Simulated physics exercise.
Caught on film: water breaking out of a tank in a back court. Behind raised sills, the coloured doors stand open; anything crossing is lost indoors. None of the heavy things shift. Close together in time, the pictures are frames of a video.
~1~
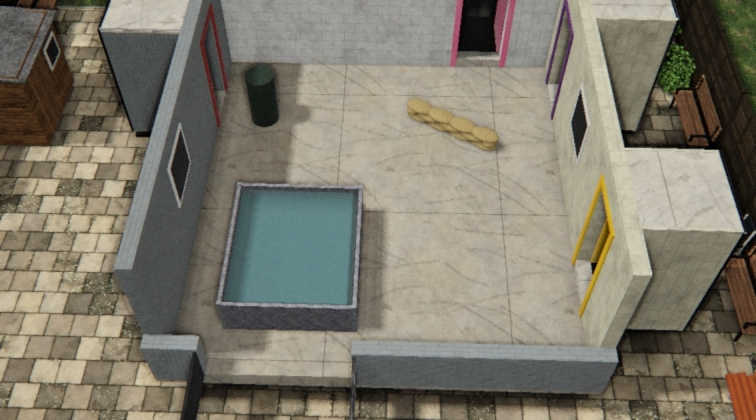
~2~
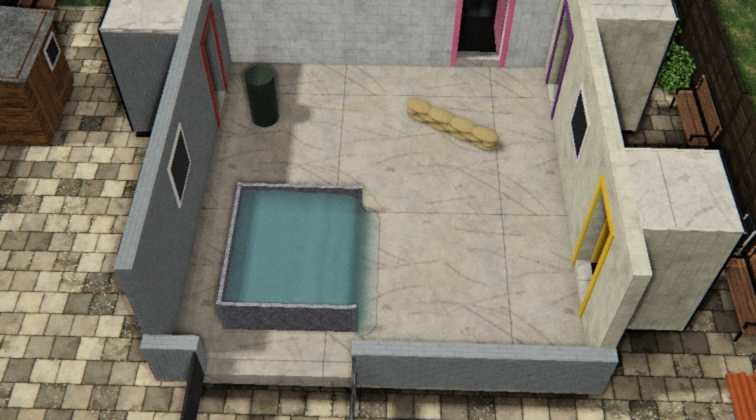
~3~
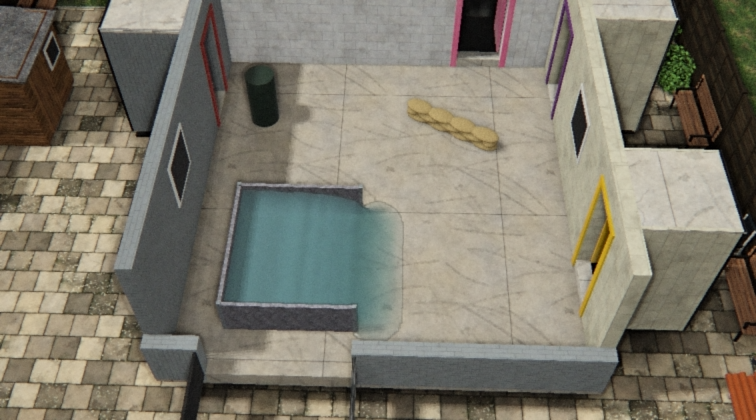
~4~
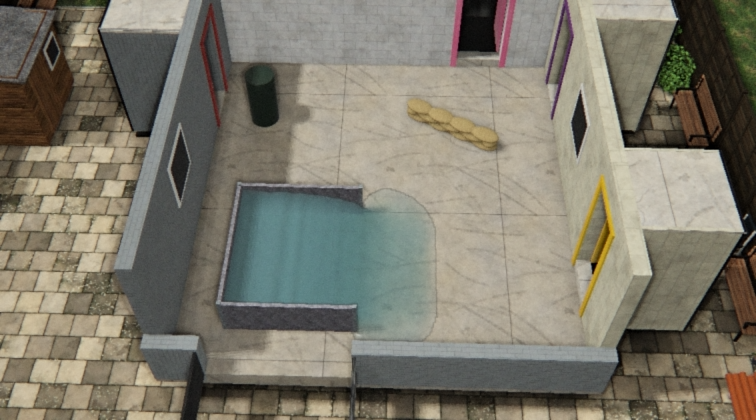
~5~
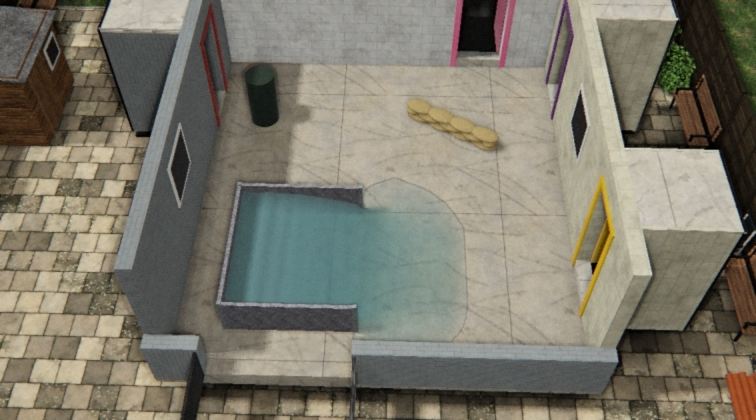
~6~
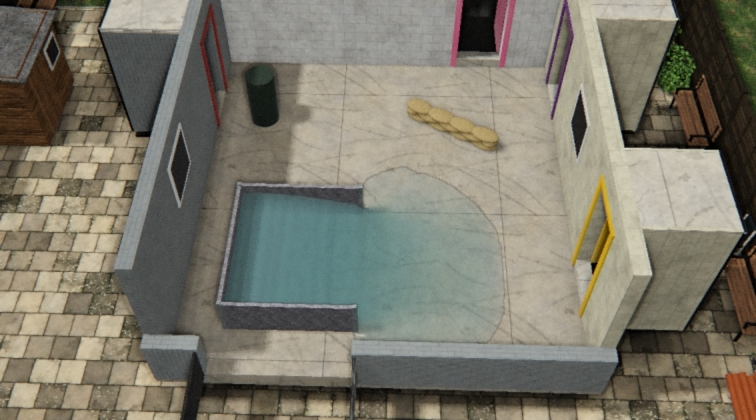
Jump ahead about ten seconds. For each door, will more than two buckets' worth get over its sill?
In the end the red door tops two buckets; the pink door never tops two buckets; the purple door tops two buckets; the yellow door tops two buckets.
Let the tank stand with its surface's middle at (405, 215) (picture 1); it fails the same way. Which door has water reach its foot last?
Final one: The door marked red.
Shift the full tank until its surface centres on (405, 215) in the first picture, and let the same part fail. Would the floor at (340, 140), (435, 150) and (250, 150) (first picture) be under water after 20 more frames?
In order: Untouched, submerged, untouched.
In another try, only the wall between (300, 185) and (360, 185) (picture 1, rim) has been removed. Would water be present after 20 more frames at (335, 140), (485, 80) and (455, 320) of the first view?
The first spot is soaked, the second soaked and the third spared.
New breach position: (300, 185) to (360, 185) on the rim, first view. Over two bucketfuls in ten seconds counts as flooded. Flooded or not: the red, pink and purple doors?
Door by door, the red door crosses the threshold, then the pink door misses the threshold, then the purple door crosses the threshold.
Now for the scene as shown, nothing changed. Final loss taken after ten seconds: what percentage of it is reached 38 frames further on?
My figure is about 45 in a hundred.
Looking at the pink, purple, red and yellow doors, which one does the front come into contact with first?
Clearly the yellow-painted one.
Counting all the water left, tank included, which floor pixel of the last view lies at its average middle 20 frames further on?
Centre: Close to (457, 252).
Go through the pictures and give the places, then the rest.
Still water in the water tank at (294, 245), in the first frame.
Water pours out at (356, 262) and has run to (364, 210), in the second frame.
Water pours out at (356, 263) and has run to (378, 205), in the third frame.
The front is at (385, 192), out from the gap at (356, 263), in the fourth frame.
The front is at a hidden place, out from the gap at (356, 264), in the fifth frame.
Water pours out at (356, 264) and has run to (498, 313), in the sixth frame.
A moment on, water covers 35 % of the floor; the red door not reached, the pink door not reached, the purple door not reached, the yellow door under two buckets in.
Next, water covers 40 % of the floor; the red door not reached, the pink door not reached, the purple door not reached, the yellow door over two buckets in.
Then, water covers 50 % of the floor; the red door not reached, the pink door wet at the sill, nothing in, the purple door under two buckets in, the yellow door far over two buckets in.
Later, water covers 75 % of the floor; the red door not reached, the pink door wet at the sill, nothing in, the purple door over two buckets in, the yellow door far over two buckets in.
In the end, water covers 95 % of the floor; the red door far over two buckets in, the pink door wet at the sill, nothing in, the purple door over two buckets in, the yellow door far over two buckets in.
